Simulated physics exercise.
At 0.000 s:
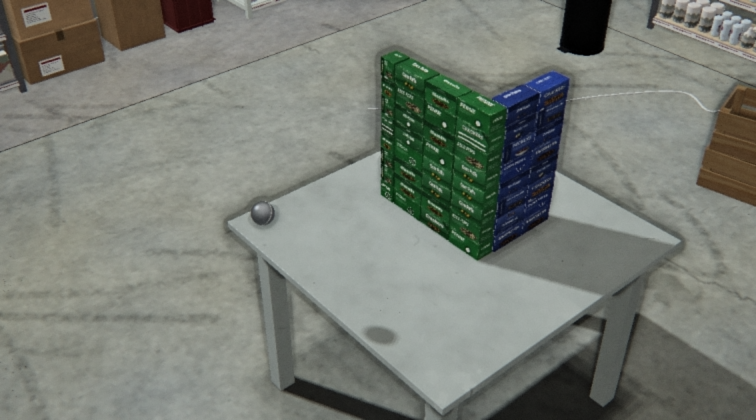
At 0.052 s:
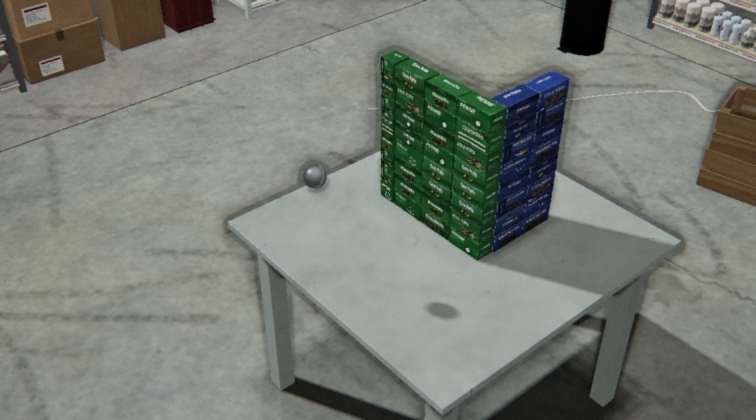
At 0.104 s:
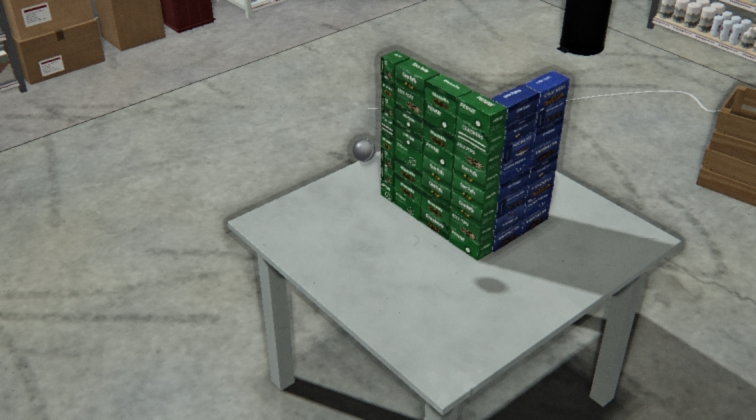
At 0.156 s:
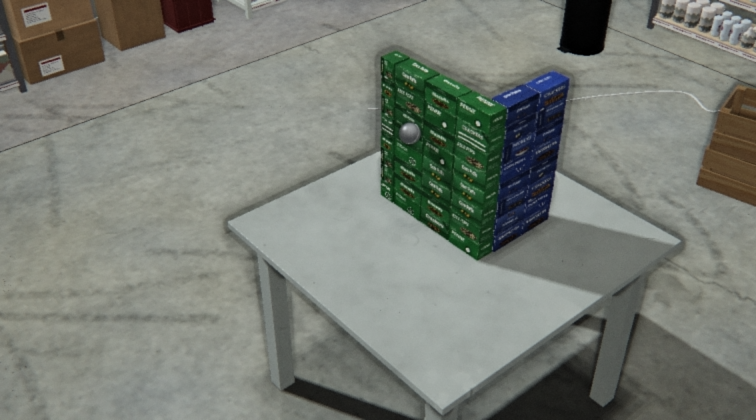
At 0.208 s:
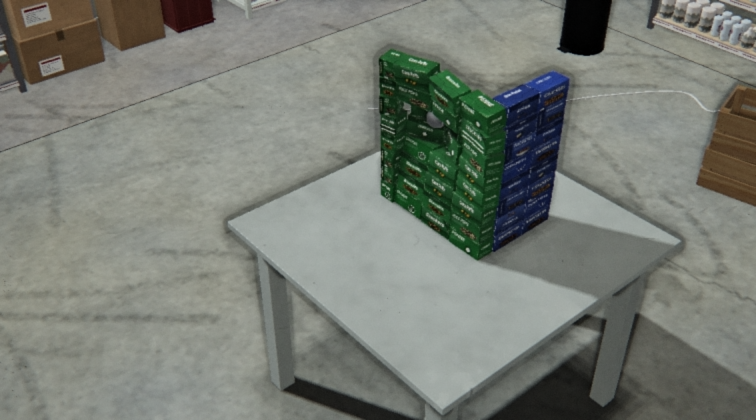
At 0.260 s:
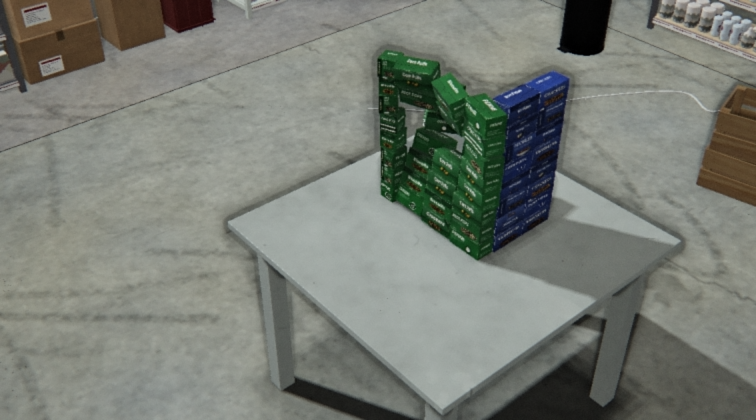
At the start, a steel ball flies from the left over a pale table toward the green wing of a corner wall of stacked packets. It strikes the green wing and disappears from view among the packets, which buckle and tilt around a widening gap, while the blue wing barely changes.
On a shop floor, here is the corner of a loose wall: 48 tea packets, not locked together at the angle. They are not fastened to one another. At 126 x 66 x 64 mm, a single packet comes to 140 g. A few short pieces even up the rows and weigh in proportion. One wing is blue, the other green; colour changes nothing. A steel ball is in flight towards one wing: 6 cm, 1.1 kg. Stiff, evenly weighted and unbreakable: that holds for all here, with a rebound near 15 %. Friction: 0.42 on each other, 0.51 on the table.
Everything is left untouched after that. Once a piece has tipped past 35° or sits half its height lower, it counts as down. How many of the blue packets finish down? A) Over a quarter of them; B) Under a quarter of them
B.
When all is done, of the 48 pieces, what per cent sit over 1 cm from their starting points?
60 percent.
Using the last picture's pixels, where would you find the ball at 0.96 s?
(611, 214), more or less.
By 0.48 s, ball still moving; none of the 16 blue packets down (12 of 48 in all colours); top blue packet unmoved; top green packet tilted 7°.
By 0.96 s, ball still moving; none of the 16 blue packets down (24 of 48 in all colours); top blue packet unmoved; top green packet tilted 54°, 18 cm lower.
When it is over (1.4 s), ball rolling away; none of the 16 blue packets down (24 of 48 in all colours); top blue packet unmoved; top green packet tilted 63°, 1.17 m lower. That is 0 per cent. In pixels of the last frame, middles, top blue packet near (515, 105), top green packet near (227, 234).
